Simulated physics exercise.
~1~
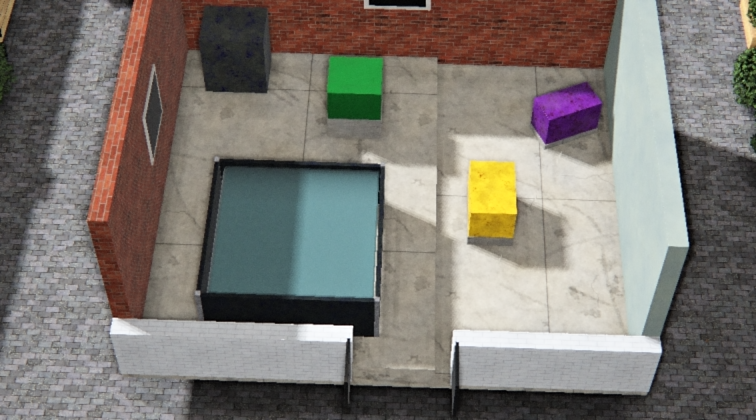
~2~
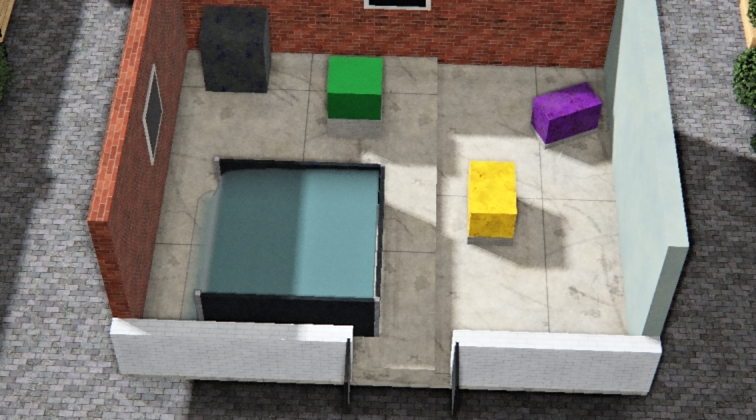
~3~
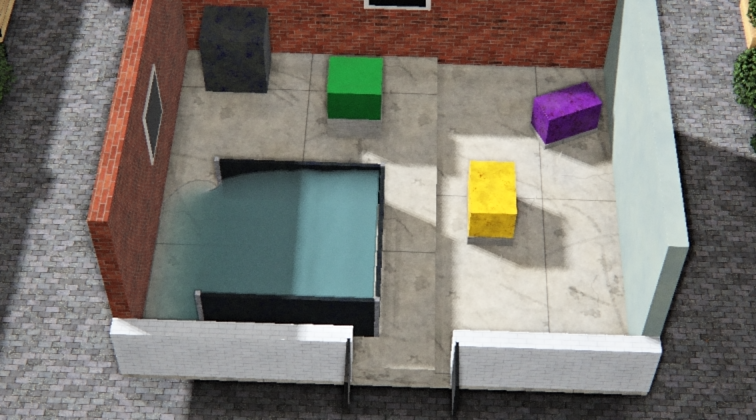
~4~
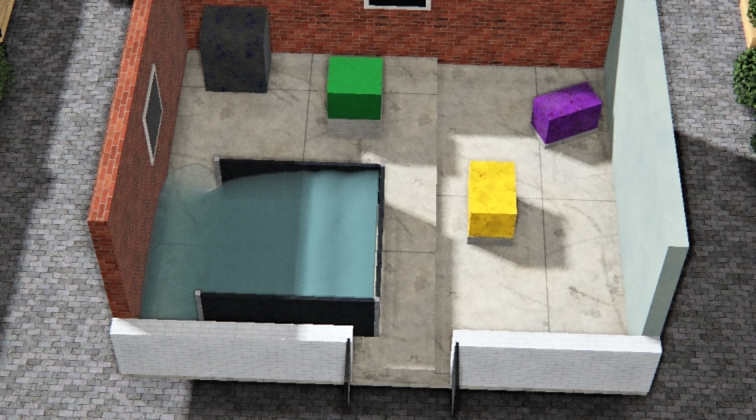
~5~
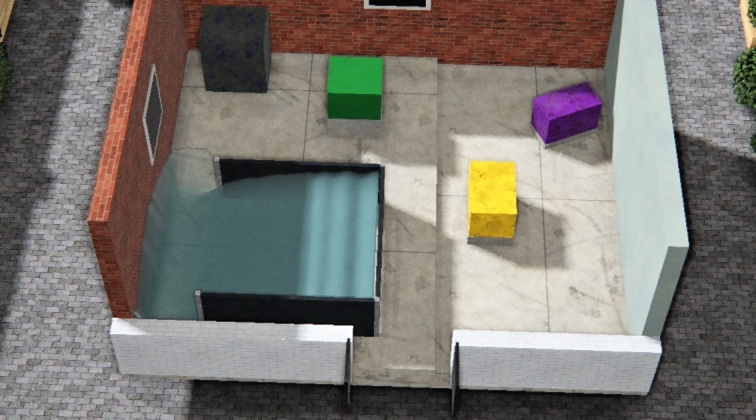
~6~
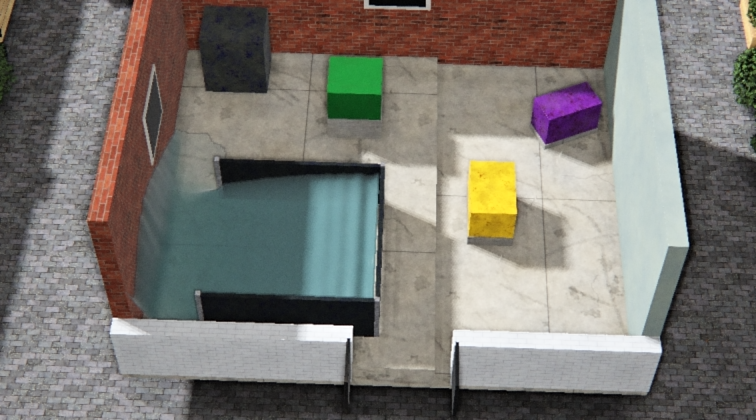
In a walled yard with scattered crates, the left side of a dark-framed tank gave way, and bluish water poured out across the floor to the brick wall, spreading and washing up against it.
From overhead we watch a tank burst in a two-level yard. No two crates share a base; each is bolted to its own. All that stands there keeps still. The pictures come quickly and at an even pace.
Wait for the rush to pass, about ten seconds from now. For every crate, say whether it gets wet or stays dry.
Result: The yellow crate ends up dry; the green crate ends up dry; the purple crate ends up wet.
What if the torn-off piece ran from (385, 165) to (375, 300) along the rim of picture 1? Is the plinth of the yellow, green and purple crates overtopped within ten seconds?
Well, yellow crate is doused and green crate stays clear, but purple crate is doused.
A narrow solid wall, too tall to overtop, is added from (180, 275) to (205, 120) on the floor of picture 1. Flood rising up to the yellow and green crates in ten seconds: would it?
Result - yellow crate: Not flooded; green crate: Not flooded.
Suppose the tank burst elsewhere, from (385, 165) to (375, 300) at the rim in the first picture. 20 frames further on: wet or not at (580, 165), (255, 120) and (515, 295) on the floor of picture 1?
In order: Swamped, spared, swamped.
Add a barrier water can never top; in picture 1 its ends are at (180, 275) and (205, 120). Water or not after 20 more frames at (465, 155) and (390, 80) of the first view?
In order, I'd call them bare and inundated.
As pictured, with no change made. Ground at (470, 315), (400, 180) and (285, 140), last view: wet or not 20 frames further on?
Going through them in order, I'd call them drenched, clear and drenched.
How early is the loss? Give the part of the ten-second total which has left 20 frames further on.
I'd estimate close to 35 per cent.
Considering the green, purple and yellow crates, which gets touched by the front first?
My answer: The green-painted one.
A moment on, water covers 20 % of the floor; the yellow crate not reached, the green crate not reached, the purple crate not reached.
Next, water covers 35 % of the floor; the yellow crate not reached, the green crate water round its plinth, the purple crate not reached.
Then, water covers 55 % of the floor; the yellow crate not reached, the green crate water round its plinth, the purple crate not reached.
Later, water covers 85 % of the floor; the yellow crate water round its plinth, the green crate water round its plinth, the purple crate water round its plinth.
In the end, water covers 95 % of the floor; the yellow crate stayed above the water, the green crate stayed above the water, the purple crate was topped.
